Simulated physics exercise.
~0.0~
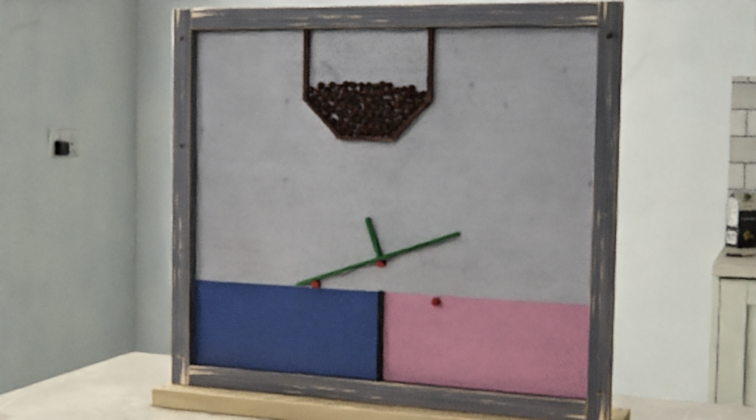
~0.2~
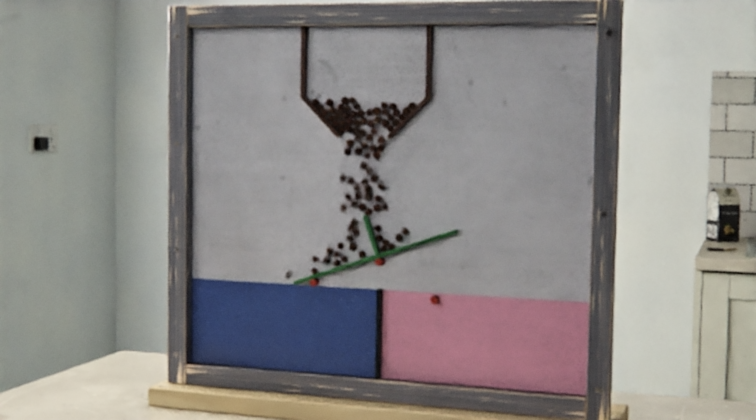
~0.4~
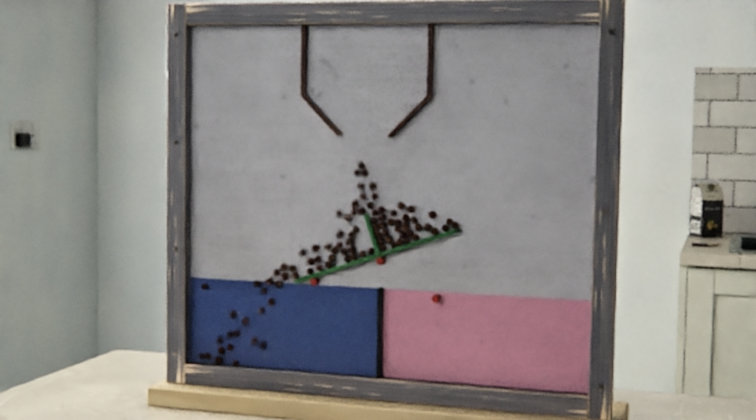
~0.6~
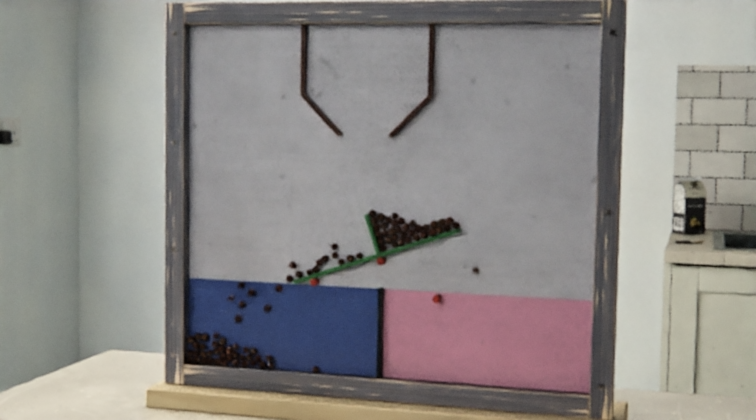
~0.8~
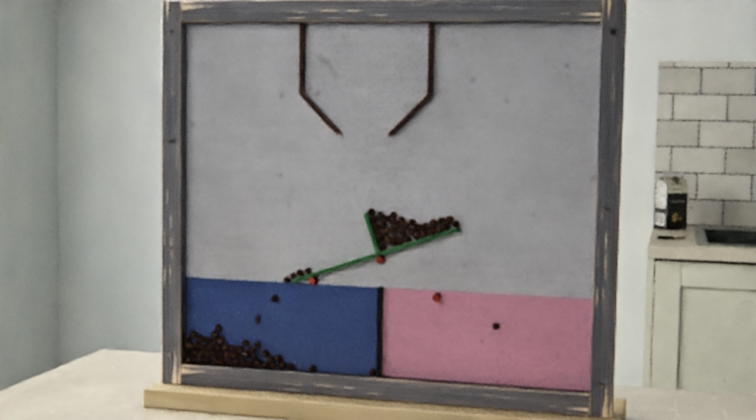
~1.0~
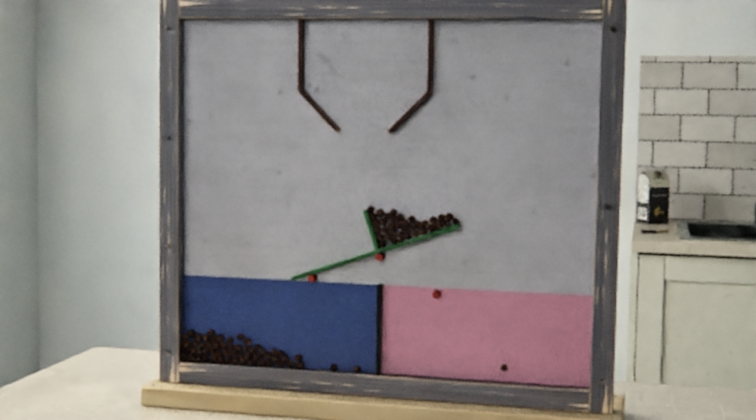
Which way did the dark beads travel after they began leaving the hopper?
The beads moved down, dropping from the hopper onto the green tray, and many carried on into the blue bin below.
